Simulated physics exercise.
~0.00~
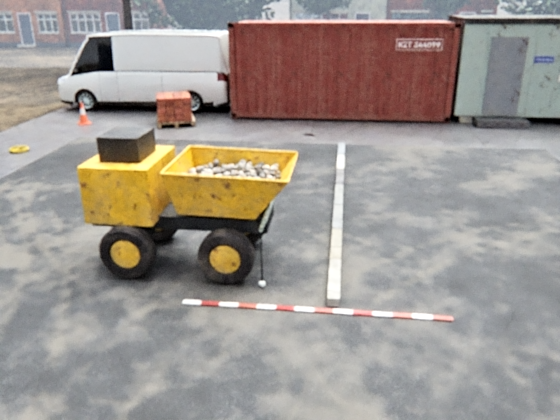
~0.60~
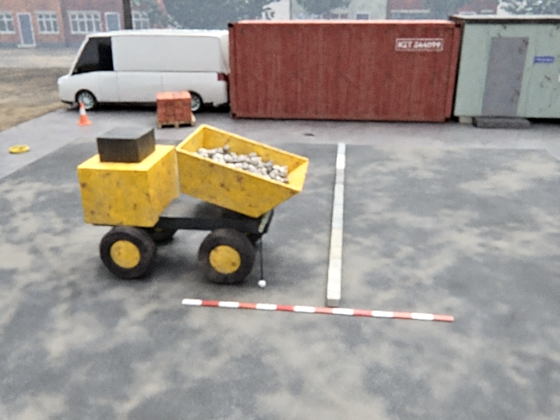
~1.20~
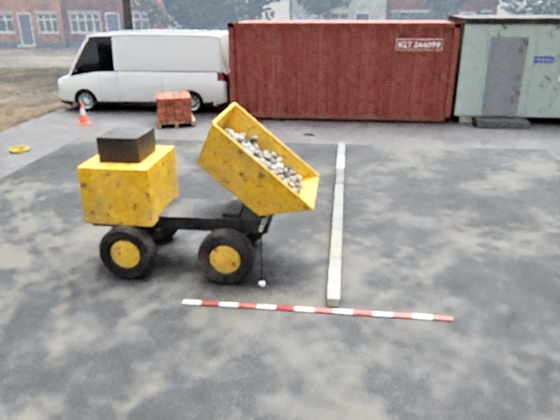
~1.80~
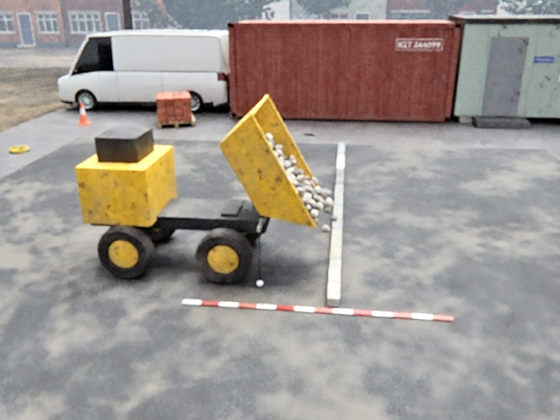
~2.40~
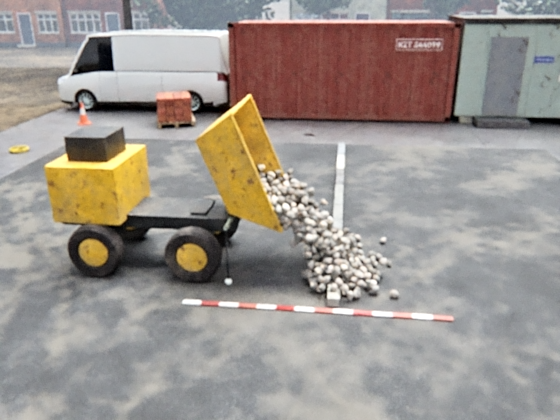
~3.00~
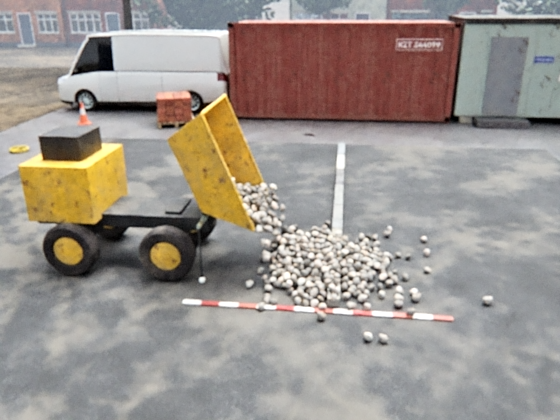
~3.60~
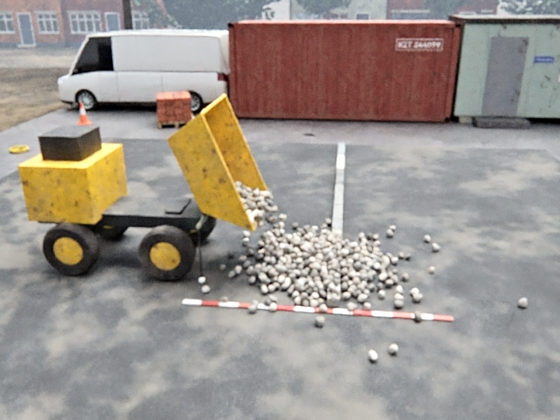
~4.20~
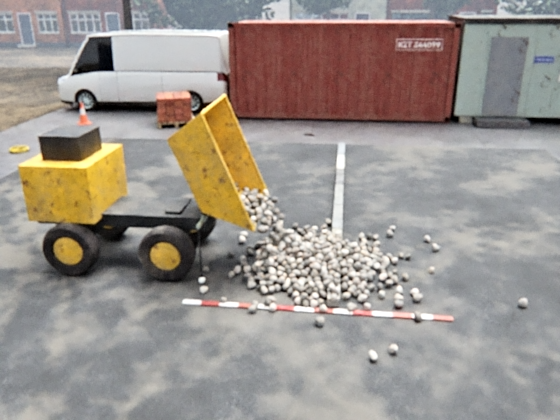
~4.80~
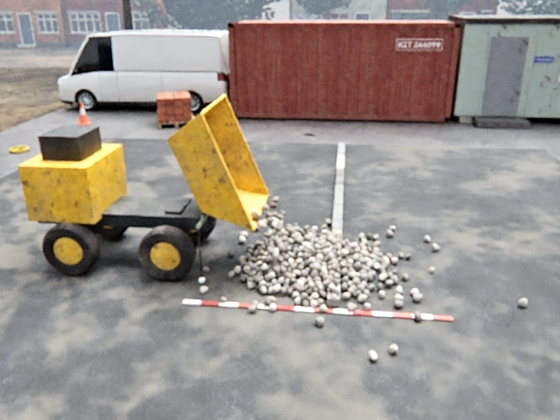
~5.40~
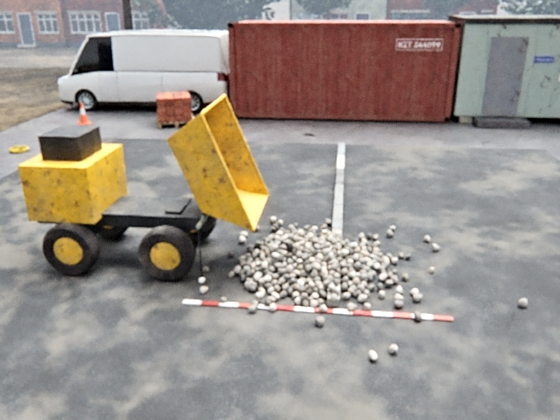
The clip opens on a yellow dumper loaded with rounded grey cobbles, standing left of a low pale kerb and a red-and-white striped staff, with a white van and a rust-red container behind. The skip tips steadily up toward the right, and the stones slide to its lower lip. As it steepens, the machine draws back to the left and cobbles pour onto the ground. They spread into a heap across the near end of the kerb, a few rolling farther off. The last stones slip out, leaving the raised skip empty beside the pile, most of it left of the kerb.
